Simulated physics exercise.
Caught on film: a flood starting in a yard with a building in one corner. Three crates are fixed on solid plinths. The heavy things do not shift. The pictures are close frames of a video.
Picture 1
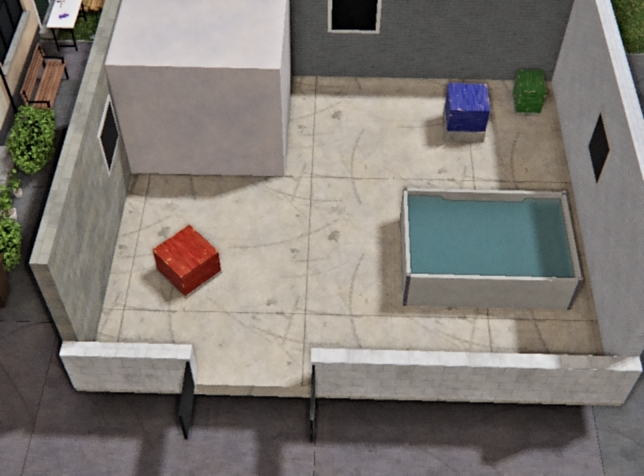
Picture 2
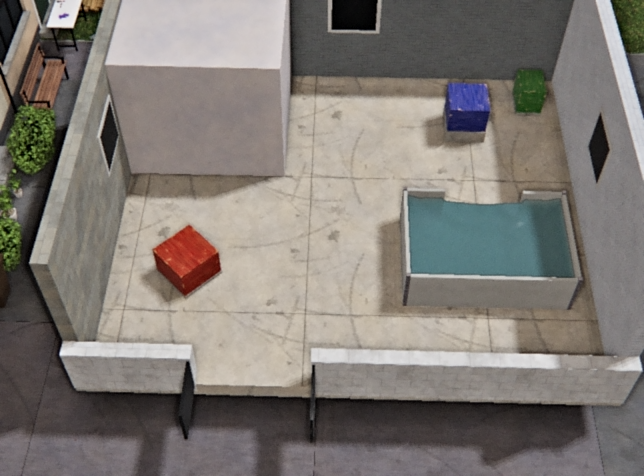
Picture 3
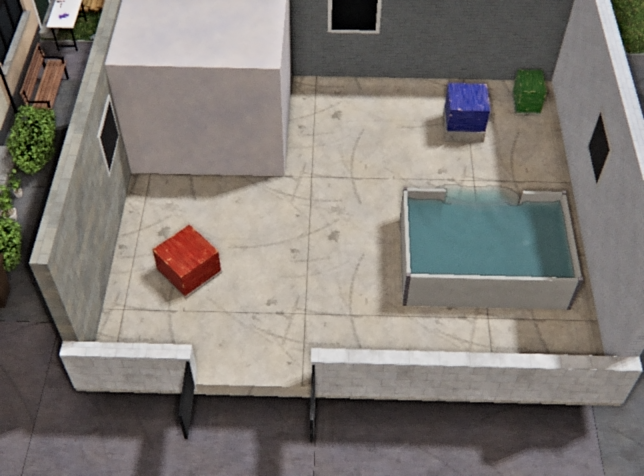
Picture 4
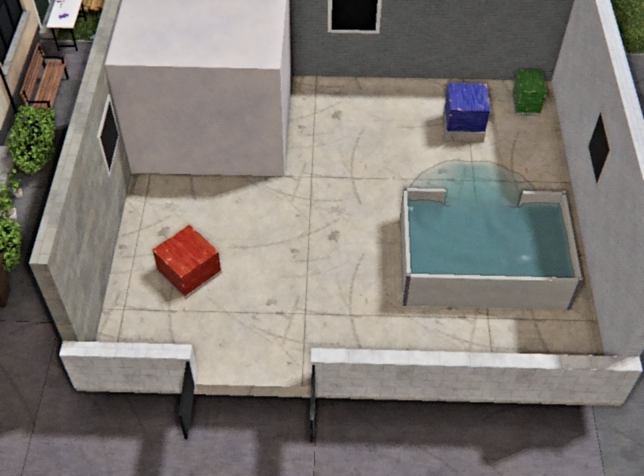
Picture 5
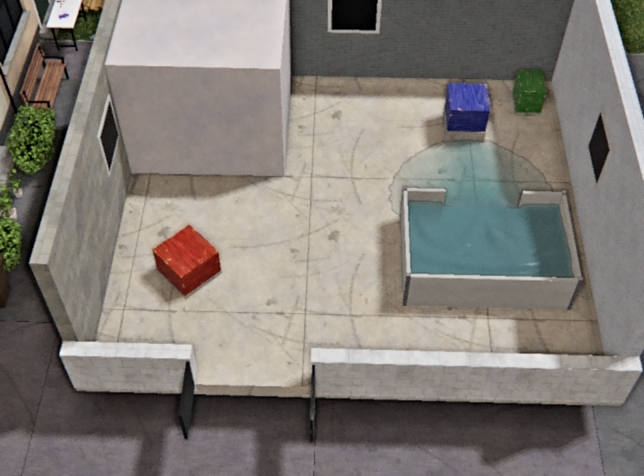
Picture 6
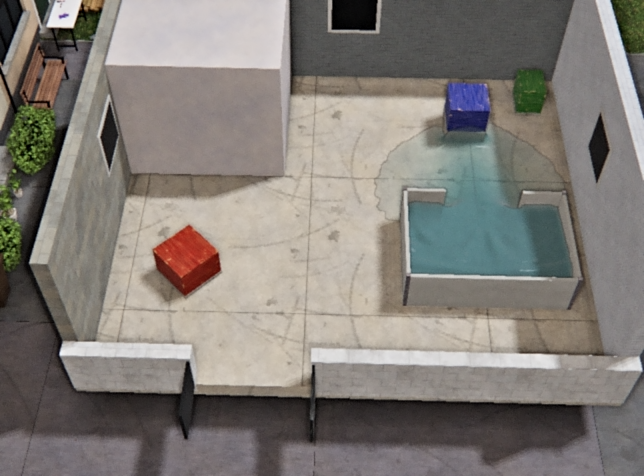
Water pours from a gap in the tank's far side and spreads across the yard.
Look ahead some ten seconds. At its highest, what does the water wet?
In the end: The red crate is wetted; the blue crate is wetted; the green crate is wetted.
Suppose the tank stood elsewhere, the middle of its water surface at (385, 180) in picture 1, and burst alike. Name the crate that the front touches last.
I say the red crate.
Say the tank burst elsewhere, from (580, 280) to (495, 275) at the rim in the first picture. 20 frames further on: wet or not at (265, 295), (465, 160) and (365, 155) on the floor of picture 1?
One after the other: Awash, free of water, no water.
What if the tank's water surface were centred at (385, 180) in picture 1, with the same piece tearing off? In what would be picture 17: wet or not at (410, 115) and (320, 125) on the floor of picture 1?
As listed: Under water, awash.
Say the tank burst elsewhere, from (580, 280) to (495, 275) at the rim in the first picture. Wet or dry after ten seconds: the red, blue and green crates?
My reading: The red one gets wet, the blue one keeps dry, the green one ends up wet.
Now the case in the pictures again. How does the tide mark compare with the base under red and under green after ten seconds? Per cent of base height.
Roughly 160 per cent, then 490 per cent.
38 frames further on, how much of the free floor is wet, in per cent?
Some 75 per cent.
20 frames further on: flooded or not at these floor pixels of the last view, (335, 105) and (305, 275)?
One after the other: Flooded, clear.
A moment on, water covers 25 % of the floor; the red crate not reached, the blue crate water round its plinth, the green crate water round its plinth.
Next, water covers 35 % of the floor; the red crate not reached, the blue crate water round its plinth, the green crate water round its plinth.
Then, water covers 40 % of the floor; the red crate not reached, the blue crate water round its plinth, the green crate water round its plinth.
Later, water covers 75 % of the floor; the red crate water round its plinth, the blue crate water round its plinth, the green crate water round its plinth.
In the end, water covers 95 % of the floor; the red crate was topped, the blue crate was topped, the green crate was topped.
